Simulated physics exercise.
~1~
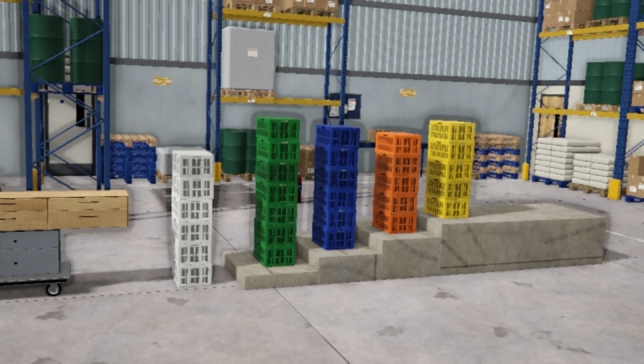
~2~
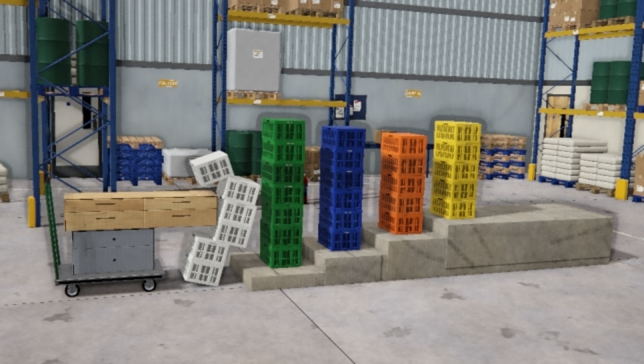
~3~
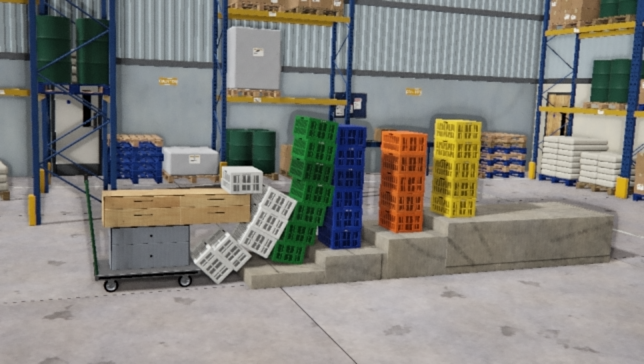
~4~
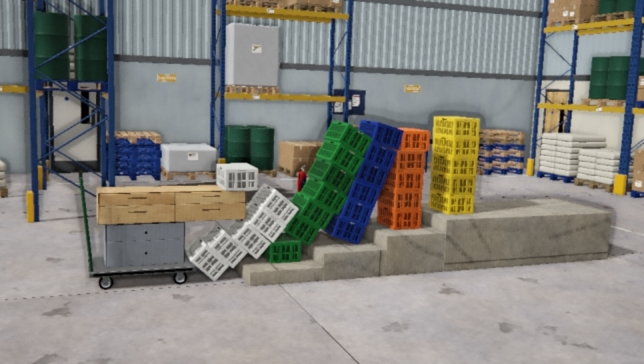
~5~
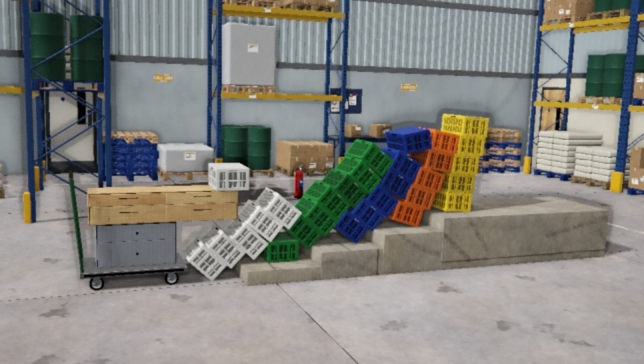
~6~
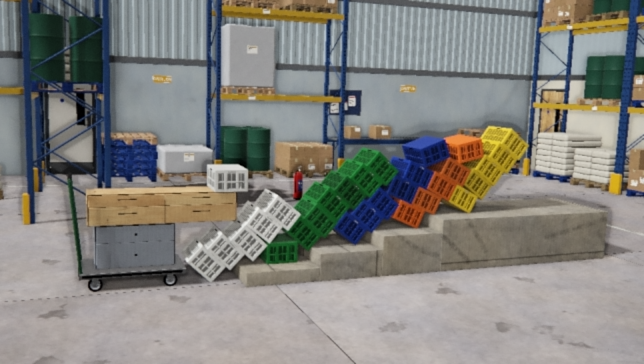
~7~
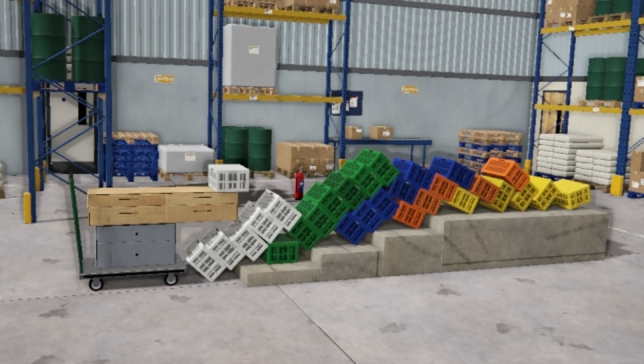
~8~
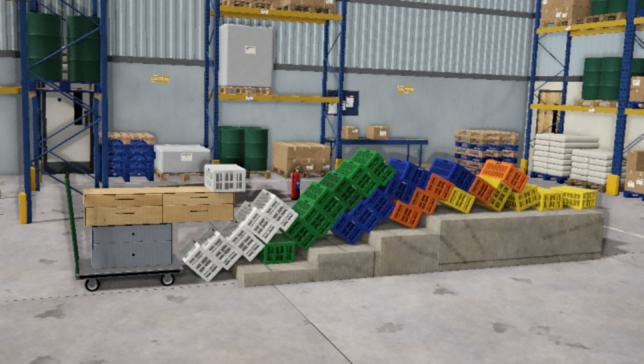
Stacked crates topple rightward like dominoes up the steps after a loaded trolley strikes the white pile.
